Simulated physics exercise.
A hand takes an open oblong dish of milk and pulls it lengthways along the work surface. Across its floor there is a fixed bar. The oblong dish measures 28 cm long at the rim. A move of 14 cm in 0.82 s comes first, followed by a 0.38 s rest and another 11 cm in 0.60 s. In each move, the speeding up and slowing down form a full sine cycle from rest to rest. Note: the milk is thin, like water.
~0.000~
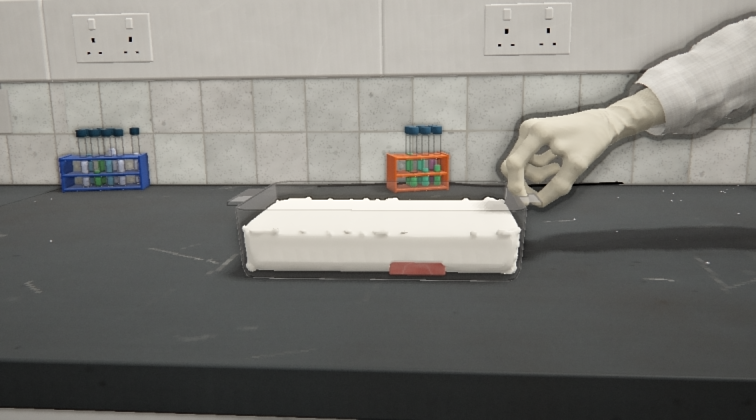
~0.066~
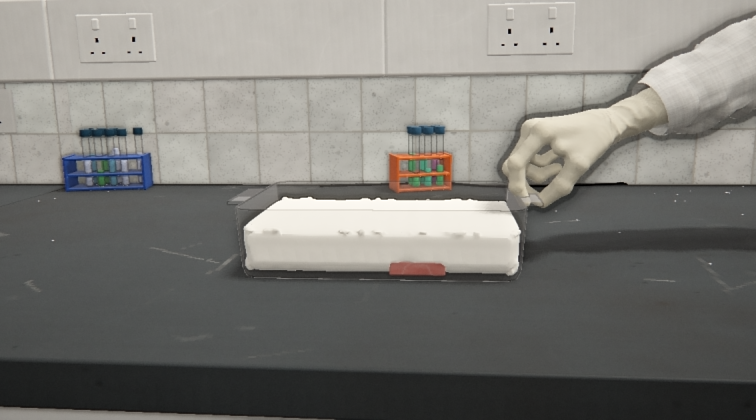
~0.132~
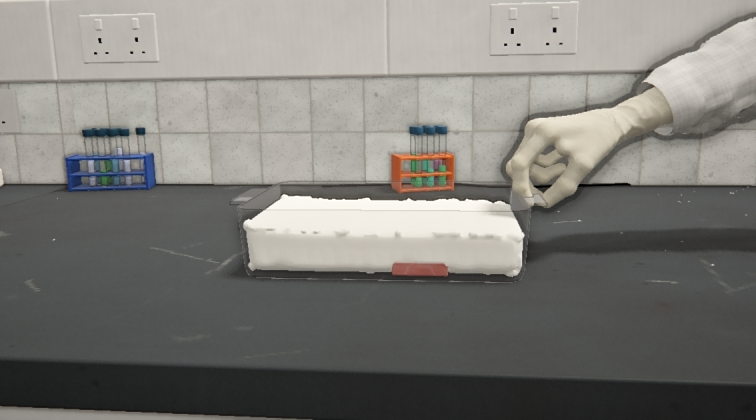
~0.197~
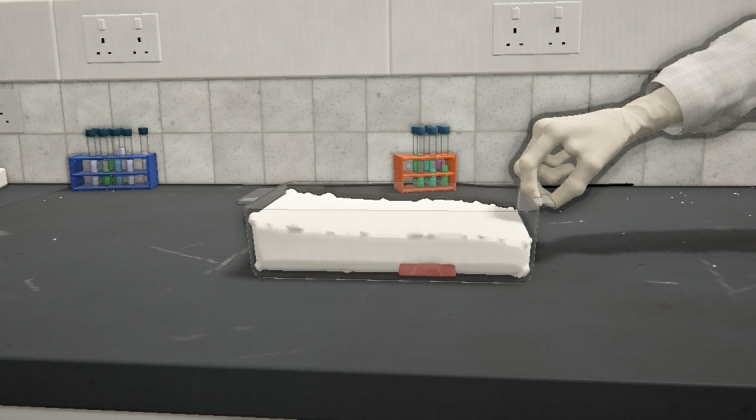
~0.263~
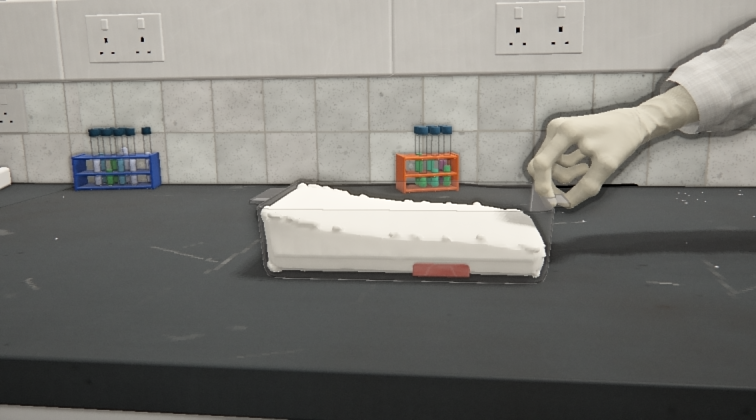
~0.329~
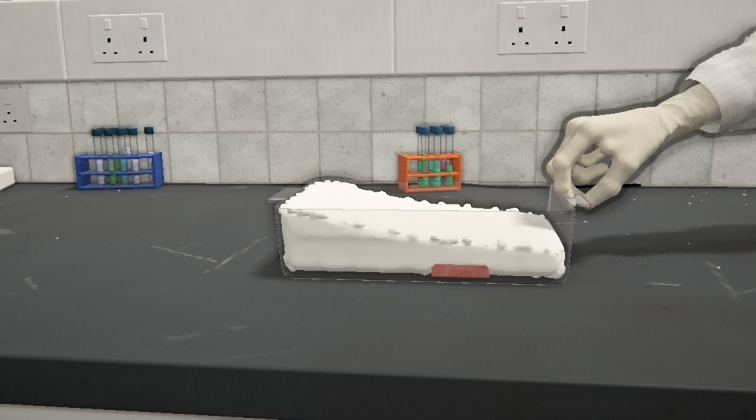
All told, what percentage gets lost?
I would say close to 20 per cent.
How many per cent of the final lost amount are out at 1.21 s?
50 per cent, roughly.
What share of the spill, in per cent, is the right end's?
Share of spill at right end: Close to 80 in a hundred.
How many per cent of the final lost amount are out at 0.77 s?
Roughly 30 per cent.
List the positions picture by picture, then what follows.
In the first picture, 0.0 cm from the start; oblong dish, level (262, 211) left, (512, 212) right, rim (516, 196); the milk stands 20 mm below the rim; the top of the bar is at (417, 264).
In the second picture, 0.0 cm from the start; oblong dish, level (263, 210) left, (513, 213) right.
In the third picture, 0.4 cm from the start; oblong dish, level (265, 208) left, (517, 217) right.
In the fourth picture, 1.2 cm from the start; oblong dish, level (271, 202) left, (524, 221) right.
In the fifth picture, 2.5 cm from the start; oblong dish, level (283, 196) left, (538, 226) right.
In the sixth picture, 4.4 cm from the start; oblong dish, level (298, 192) left, (552, 228) right.
After 0.77 s it has gone 14 cm; 0 per cent is out over the left end and 5 over the right.
After 1.21 s it has gone 15 cm; 1 per cent is out over the left end and 9 over the right.
After 1.65 s it has gone 24 cm; 3 per cent is out over the left end and 9 over the right.
After 2.09 s it has gone 25 cm; 3 per cent is out over the left end and 16 over the right.
In the end 20 per cent is out in all, 4 of it over the left end.
